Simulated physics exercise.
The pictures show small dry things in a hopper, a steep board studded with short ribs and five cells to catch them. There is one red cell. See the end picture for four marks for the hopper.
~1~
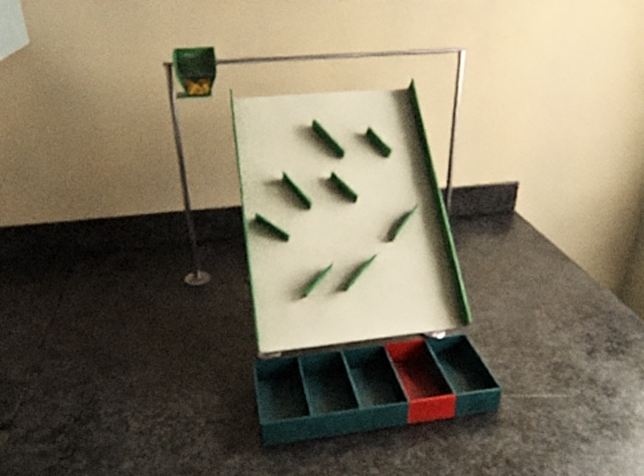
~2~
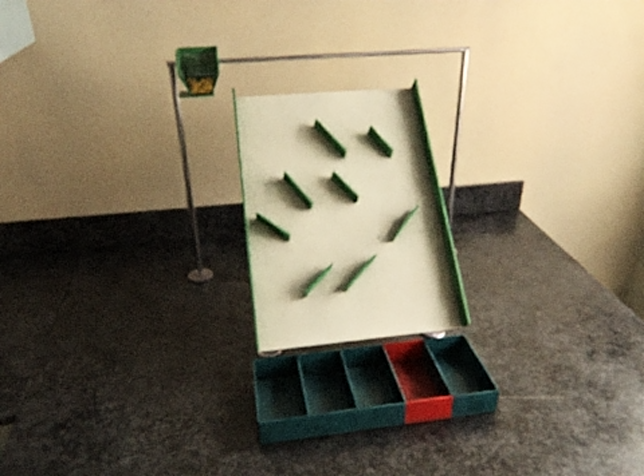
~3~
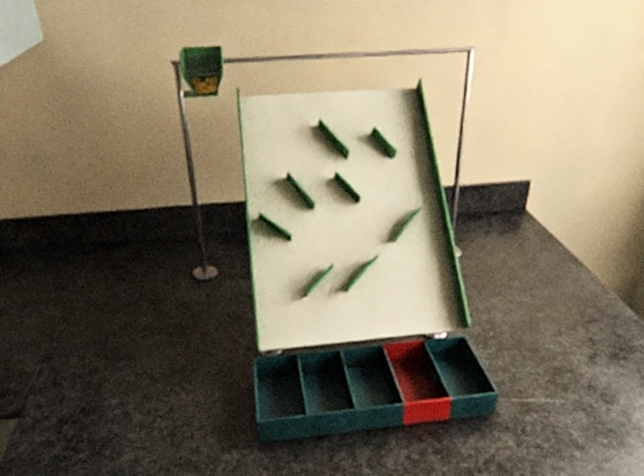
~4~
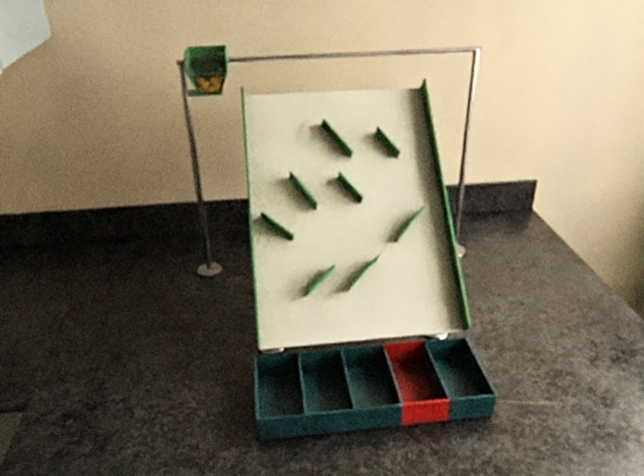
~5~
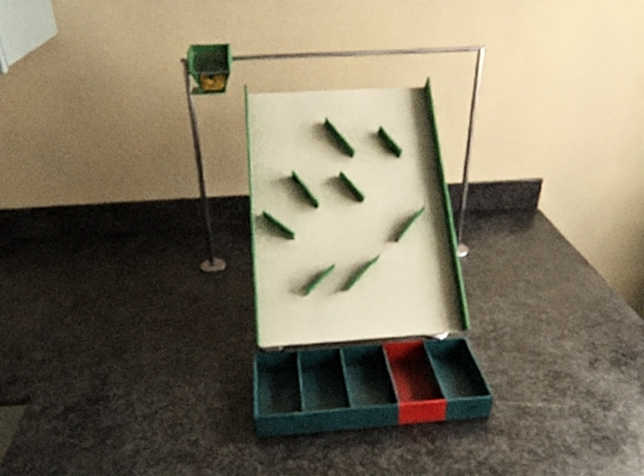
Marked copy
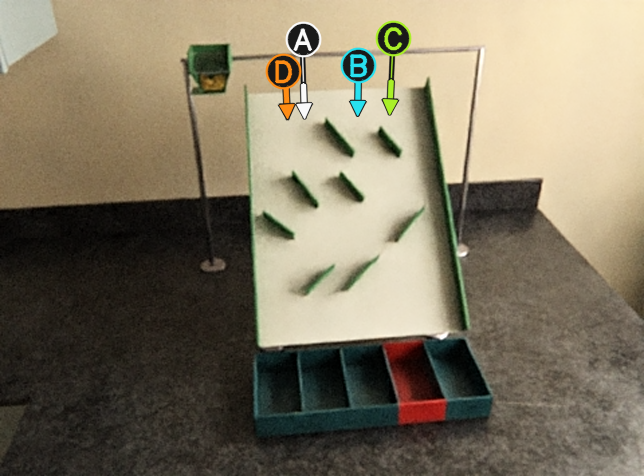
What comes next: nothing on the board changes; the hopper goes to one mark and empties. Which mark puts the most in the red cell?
I would pick mark B.
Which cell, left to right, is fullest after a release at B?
The fourth.
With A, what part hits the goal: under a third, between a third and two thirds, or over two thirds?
It is under a third.
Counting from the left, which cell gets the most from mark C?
It is the fifth one.
On the marked copy, mark A meets the board at (304, 113); mark B meets the board at (357, 110); mark C meets the board at (389, 108); mark D meets the board at (287, 113).
With A, just a few in the red cell, almost all in other cells.
With B, roughly half in the red cell, roughly a quarter in other cells, about a tenth outside the box.
With C, just a few in the red cell, almost all in other cells, about a tenth outside the box.
With D, not one piece in the red cell, every piece in other cells.
